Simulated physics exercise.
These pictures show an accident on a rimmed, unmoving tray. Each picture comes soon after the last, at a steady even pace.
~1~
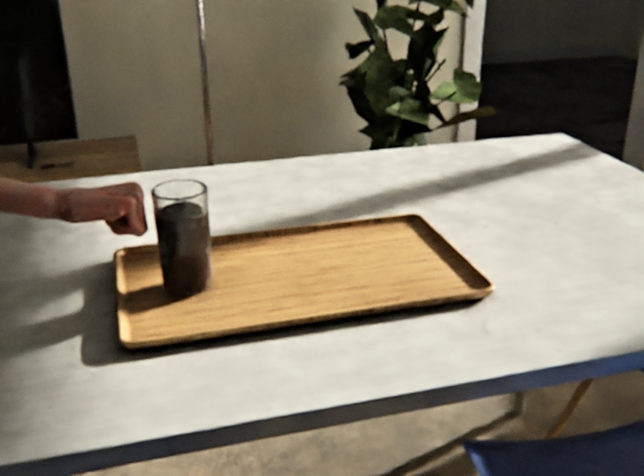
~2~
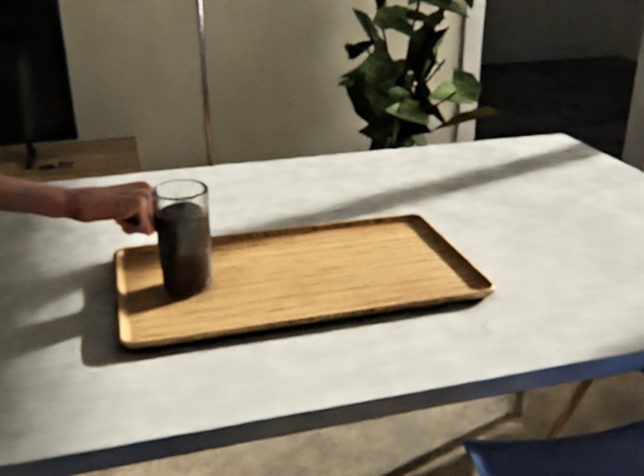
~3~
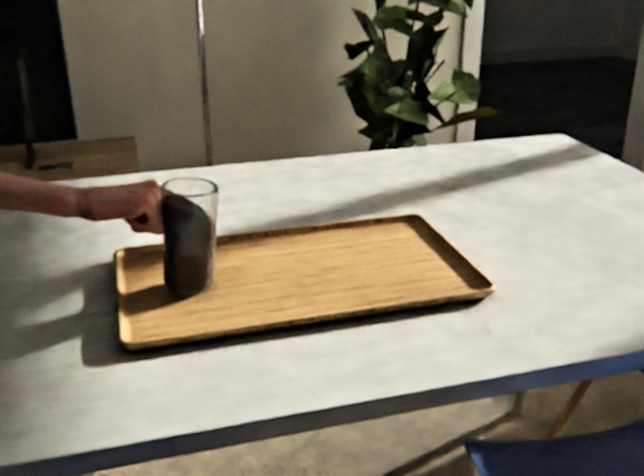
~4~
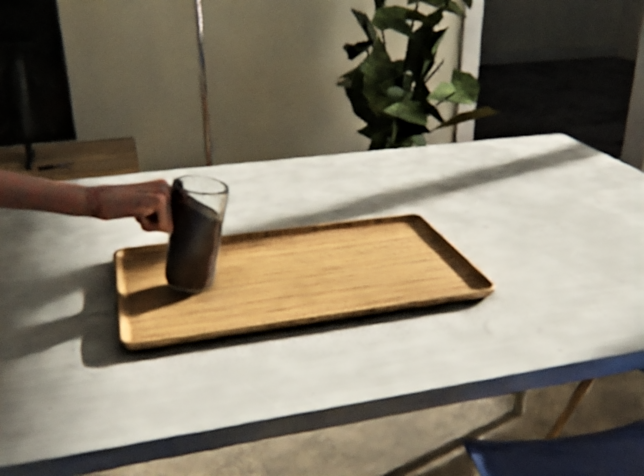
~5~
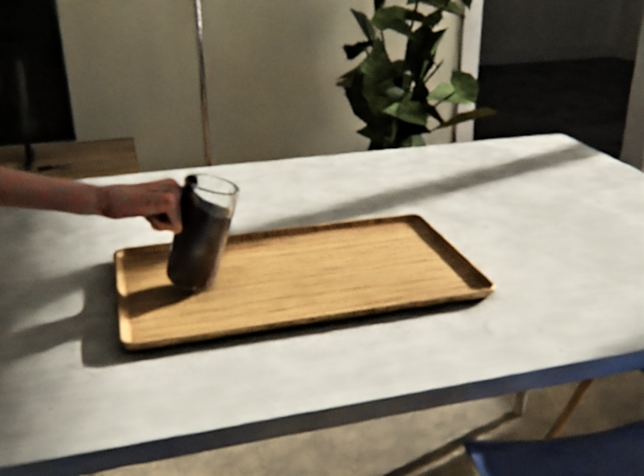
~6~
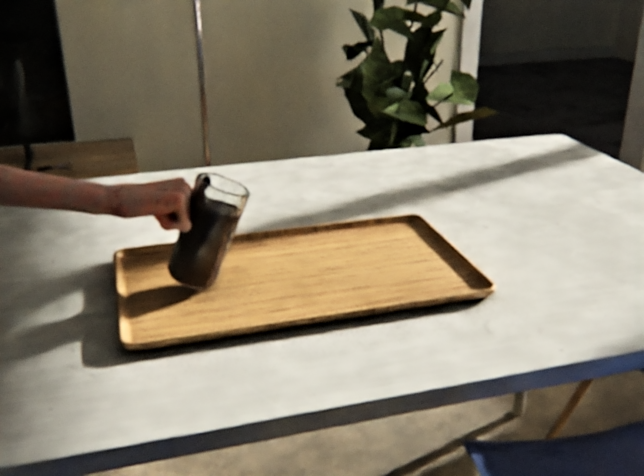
A hand reaches in from the left over a pale table in a sunlit room, seen from slightly above by a still camera. A clear glass of dark drink stands at the left of a rimmed wooden tray, with a leafy green plant behind and a blue chair at lower right. The knuckles meet the glass near its top and push it, leaning it steadily rightward while the tray stays still.
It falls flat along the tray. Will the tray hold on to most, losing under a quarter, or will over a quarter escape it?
Over a quarter escapes.
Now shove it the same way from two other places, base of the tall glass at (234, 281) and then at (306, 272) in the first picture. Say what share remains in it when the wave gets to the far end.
Roughly 60 % and 80 %.
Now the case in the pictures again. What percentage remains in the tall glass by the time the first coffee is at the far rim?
Tall glass contents at that instant: Approx. 55 per cent.
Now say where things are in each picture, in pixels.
The first picture shows tilt 0°; right rim (206, 188); surface from (157, 211) to (205, 206); the tray's far rim is at (453, 248); the tray is clear ahead.
The second picture shows tilt 0°; right rim (206, 188); surface from (157, 211) to (205, 206).
The third picture shows tilt 5°; right rim (216, 188); surface from (167, 192) to (206, 208).
The fourth picture shows tilt 11°; right rim (227, 188); surface from (174, 197) to (220, 212).
The fifth picture shows tilt 17°; right rim (237, 190); surface from (180, 213) to (230, 208).
The sixth picture shows tilt 23°; right rim (248, 192); surface from (185, 219) to (239, 204).
A moment on, the tall glass is falling and 99 per cent is in the glass, 0 on the tray and 1 above or beyond its rim.
Next, the tall glass lies on its side and 69 per cent is in the glass, 12 on the tray and 19 above or beyond its rim.
Then the tall glass lies on its side and 39 per cent is in the glass, 47 on the tray and 13 above or beyond its rim.
Later the tall glass lies on its side and 22 per cent is in the glass, 35 on the tray and 43 above or beyond its rim.
Finally, 52 per cent is held by tray and glass, 48 is off the tray.
